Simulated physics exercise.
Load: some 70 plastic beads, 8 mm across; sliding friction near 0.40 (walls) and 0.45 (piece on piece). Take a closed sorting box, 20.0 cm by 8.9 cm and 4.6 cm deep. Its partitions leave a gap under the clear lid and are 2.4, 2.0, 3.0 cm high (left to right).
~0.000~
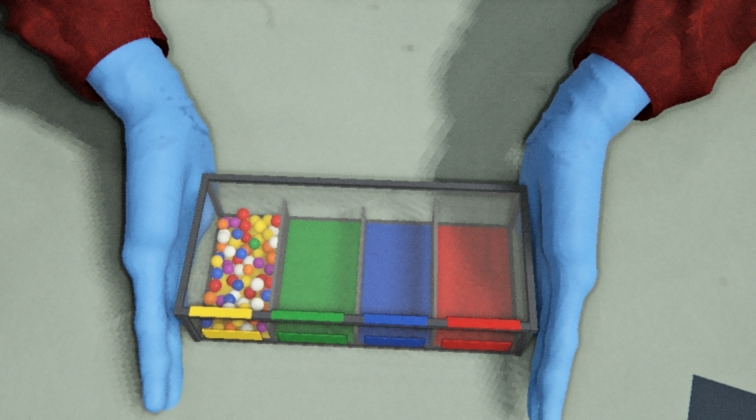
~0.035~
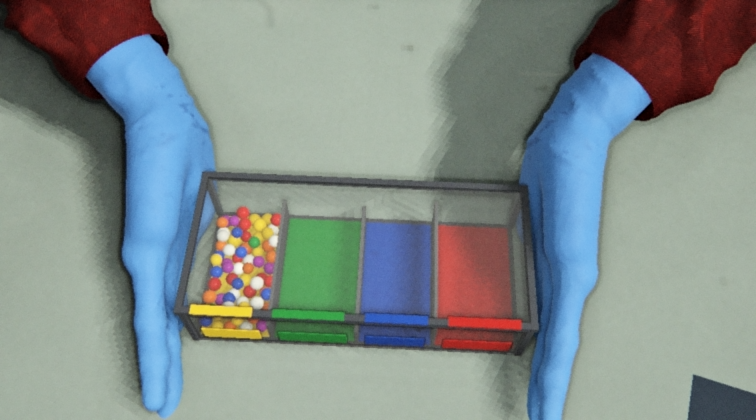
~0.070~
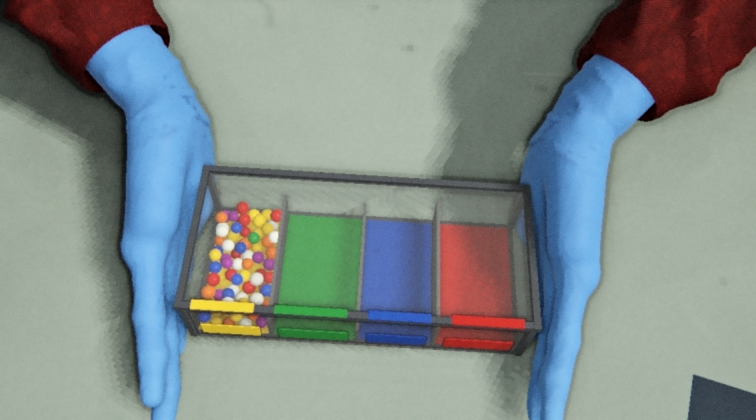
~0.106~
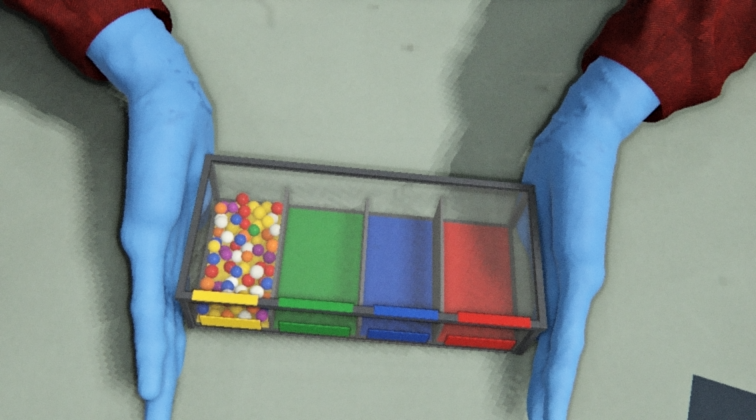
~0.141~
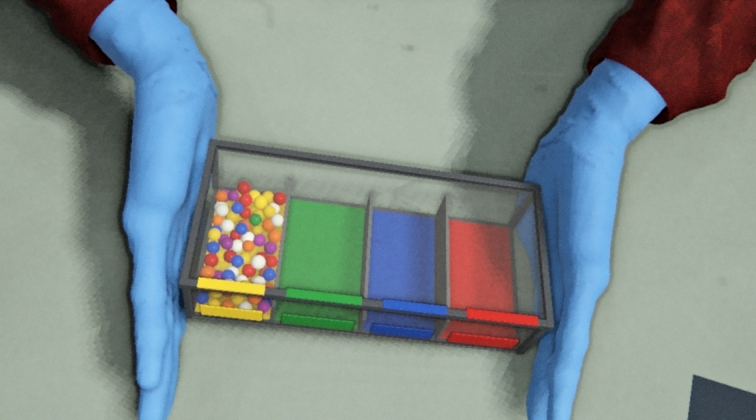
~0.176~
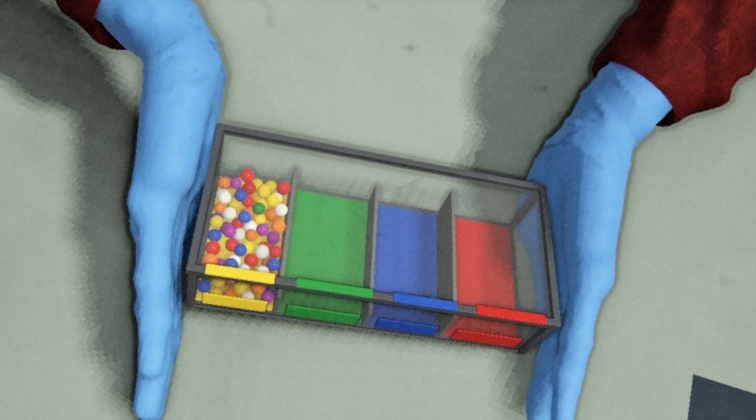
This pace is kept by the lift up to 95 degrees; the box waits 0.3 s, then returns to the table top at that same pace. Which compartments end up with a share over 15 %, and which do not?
Red over, blue over, green not over, yellow not over.
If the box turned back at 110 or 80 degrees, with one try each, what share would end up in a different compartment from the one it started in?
Close to 100 in a hundred first, and 50 in a hundred second.
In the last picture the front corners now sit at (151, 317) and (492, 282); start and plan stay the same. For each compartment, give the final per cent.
Red 0 %; blue 0 %; green 0 %; yellow 100 %.
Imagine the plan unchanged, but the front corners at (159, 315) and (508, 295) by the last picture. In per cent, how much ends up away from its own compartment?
Roughly 0 per cent.
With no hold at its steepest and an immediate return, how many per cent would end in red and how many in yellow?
You'd end up with red at 40 per cent and yellow at 0 per cent.
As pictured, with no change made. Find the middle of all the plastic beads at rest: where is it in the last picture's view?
About (474, 254).
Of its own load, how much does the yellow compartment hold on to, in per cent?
Around 0 per cent of it.
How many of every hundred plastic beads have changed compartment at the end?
The answer is close to 100 percent.
After 1.02 s, tilt 95 degrees; red 25 %, blue 40 %, green 15 %, yellow 20 %.
After 1.58 s, tilt 52 degrees; red 75 %, blue 25 %.
After 2.20 s, tilt 0 degrees; red 75 %, blue 25 %.
In the end, at 2.6 s, red 75 %, blue 25 %, green 0 %, yellow 0 %.
